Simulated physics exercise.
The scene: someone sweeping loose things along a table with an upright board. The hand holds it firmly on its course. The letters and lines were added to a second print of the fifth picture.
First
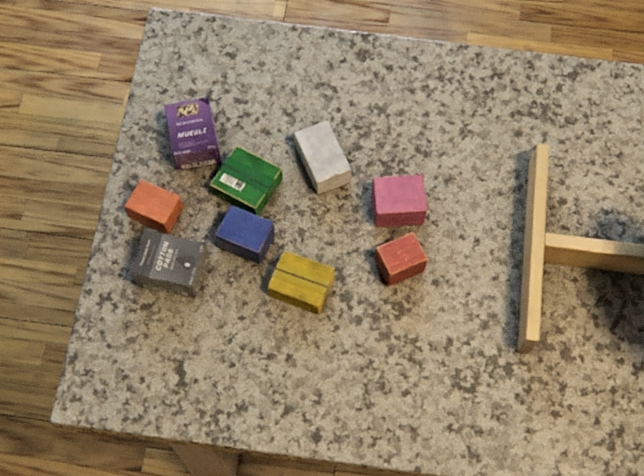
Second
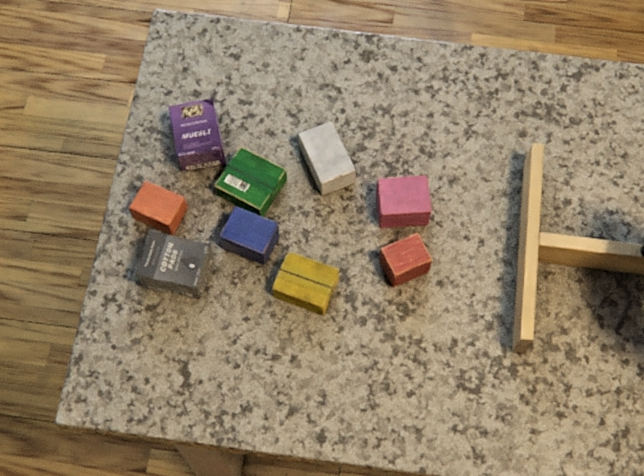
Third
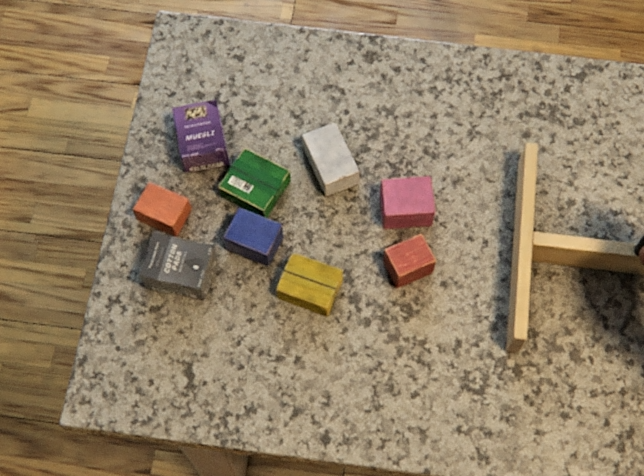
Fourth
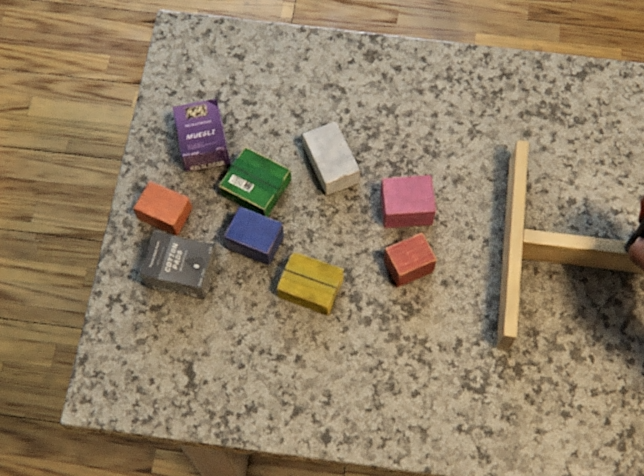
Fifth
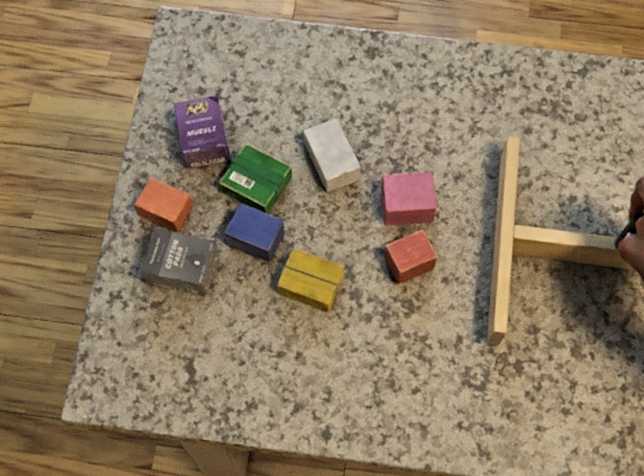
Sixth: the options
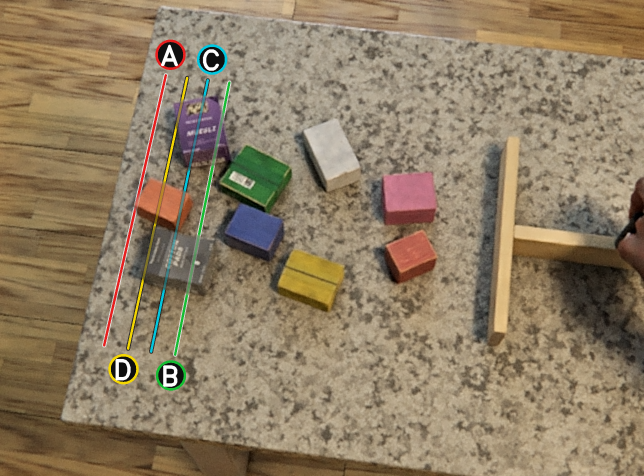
A speckled grey stone-look tabletop, seen from above with striped wooden flooring around it, fills the view. Purple, green, white, orange, blue, grey, yellow, pink and red blocks and small boxes lie scattered across the left and middle, with a T-shaped wooden pusher at right. The view shifts slightly at first, while a hand at the right edge moves the upright board a short way left, touching none of them.
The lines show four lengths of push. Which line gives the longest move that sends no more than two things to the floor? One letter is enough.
At B, and not beyond.
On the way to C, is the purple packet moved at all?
Yes.
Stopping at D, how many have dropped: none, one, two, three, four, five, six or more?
Five.
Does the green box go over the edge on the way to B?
No.
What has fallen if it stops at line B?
It is the orange block.
On the copy, A at (137, 203); B at (204, 211); C at (181, 208); D at (159, 205).
On B. First, board (396, 217); white block (320, 150); pink block (368, 190).
Then, board (286, 203); orange block (153, 206); purple packet (179, 123).
Finally, board (205, 193); orange block over the edge; grey box (103, 258); one fallen.
By contrast, A drops eight; C drops four; D drops five.
